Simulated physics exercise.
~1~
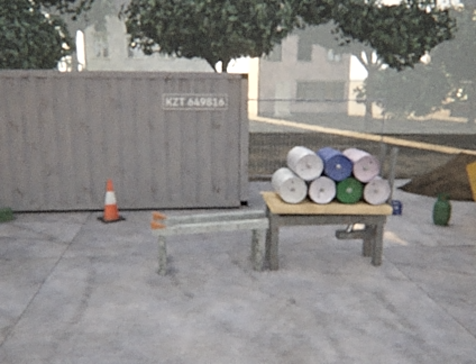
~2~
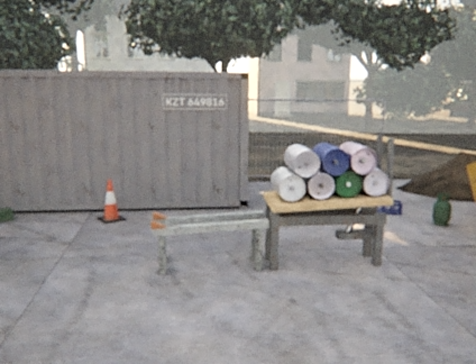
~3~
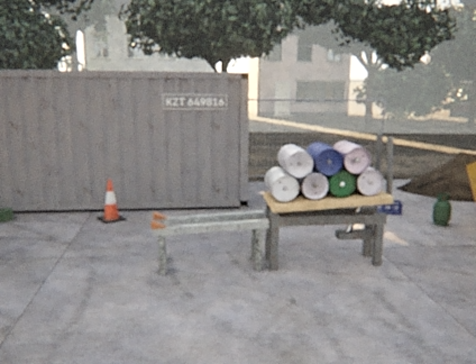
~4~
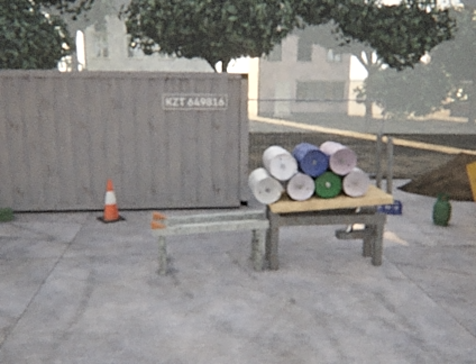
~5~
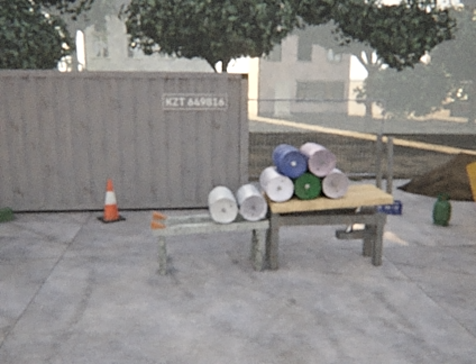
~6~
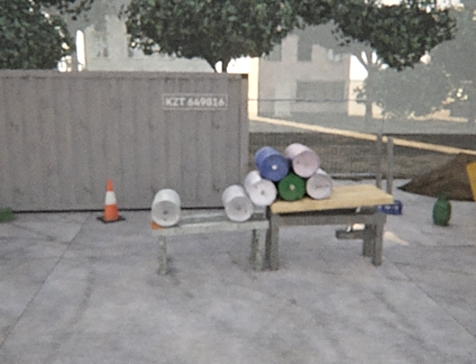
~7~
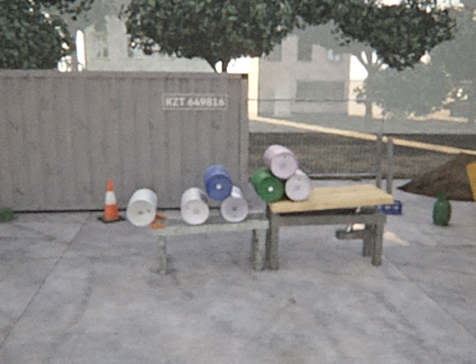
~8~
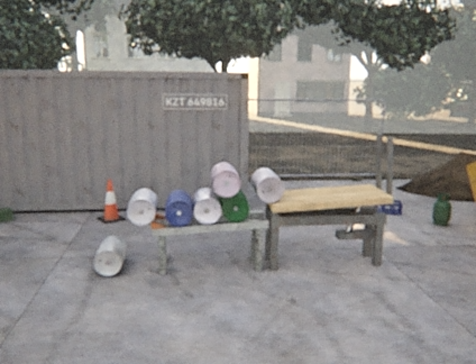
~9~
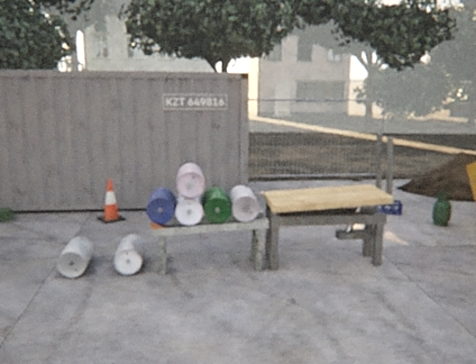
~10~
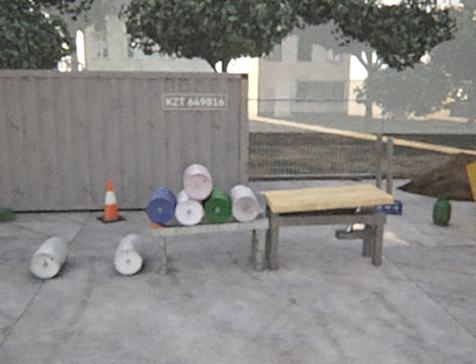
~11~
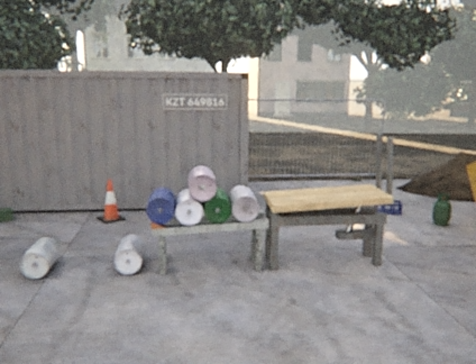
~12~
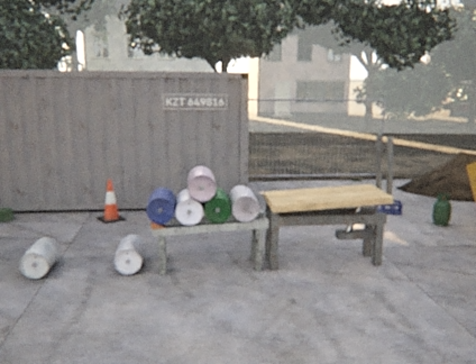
Seven kegs stacked on a wooden table rolled left as the table tipped, spilling onto the lower rack beside it. Two white ones went over the far end onto the ground, while the blue, the green and three pale ones settled on the rack.
